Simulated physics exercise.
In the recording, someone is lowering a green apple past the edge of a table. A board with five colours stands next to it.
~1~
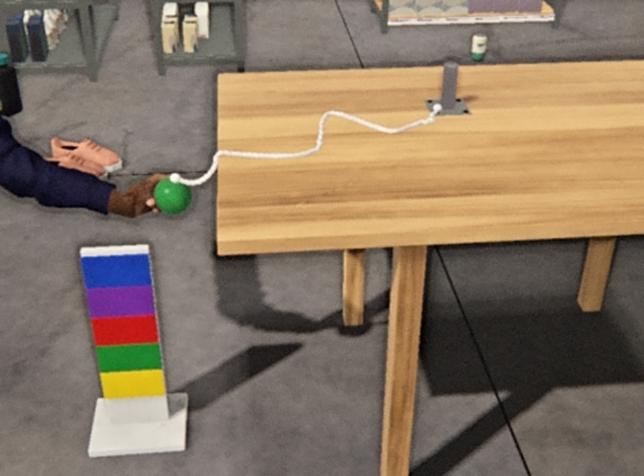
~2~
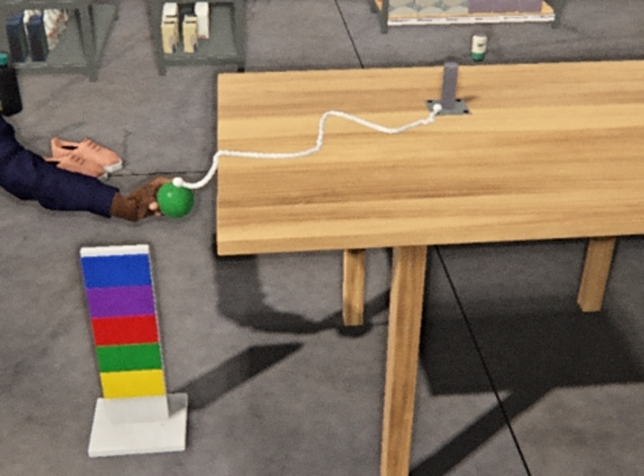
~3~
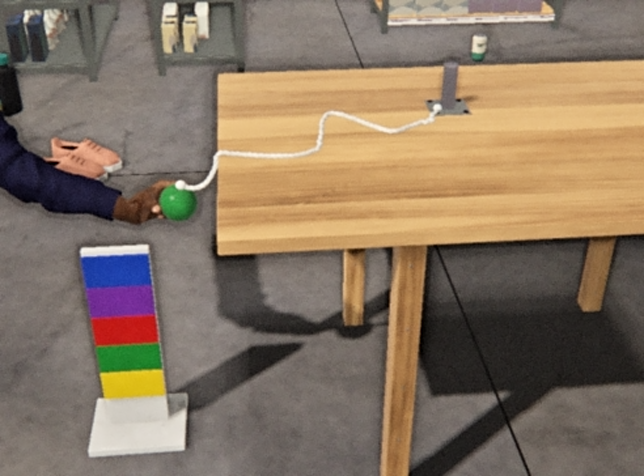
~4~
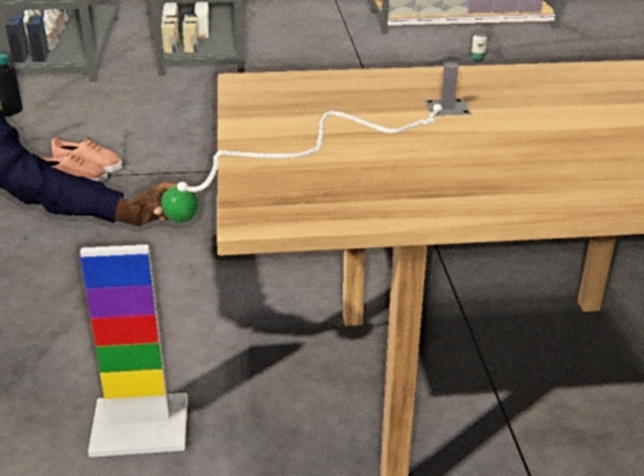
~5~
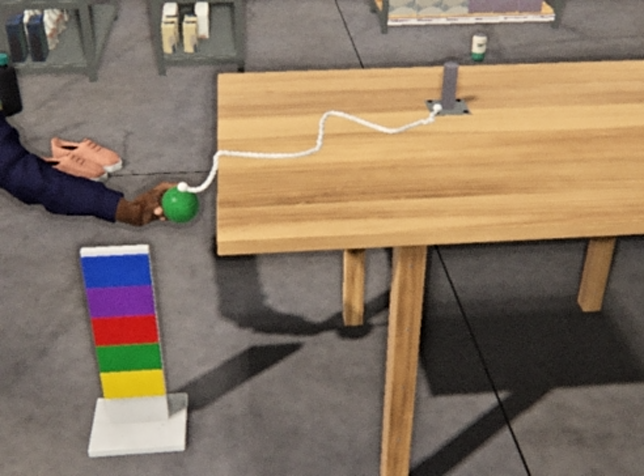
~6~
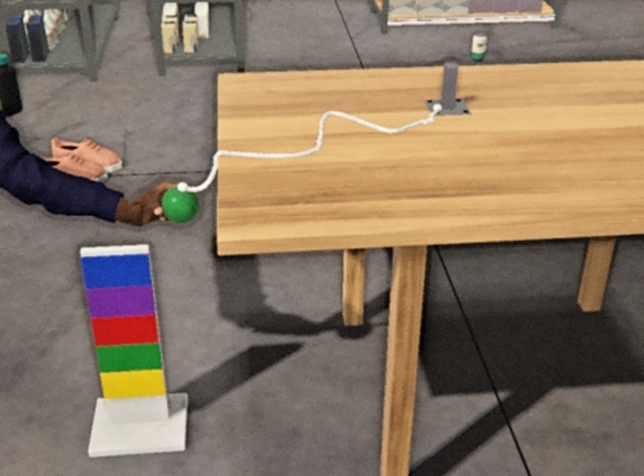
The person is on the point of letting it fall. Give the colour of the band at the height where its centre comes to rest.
The band is red.
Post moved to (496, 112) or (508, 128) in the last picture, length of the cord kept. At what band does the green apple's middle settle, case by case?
Result 1: Purple. Result 2: Purple.
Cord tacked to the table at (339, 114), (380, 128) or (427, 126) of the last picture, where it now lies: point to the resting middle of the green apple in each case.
First try (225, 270), second try (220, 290), third try (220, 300).
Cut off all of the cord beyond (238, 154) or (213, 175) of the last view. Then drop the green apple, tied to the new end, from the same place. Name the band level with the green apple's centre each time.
Taking them in turn, you'd get blue, then purple.
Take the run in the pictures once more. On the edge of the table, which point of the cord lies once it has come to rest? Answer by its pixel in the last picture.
Spot: Approx. (321, 140).
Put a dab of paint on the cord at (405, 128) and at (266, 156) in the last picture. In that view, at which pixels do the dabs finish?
The first ends at (367, 119) and the second at (221, 217).
Soon after, apple near (234, 293); level with purple.
After that, apple near (225, 311); level with red.
In the end, apple near (227, 317); level with red. The red one.
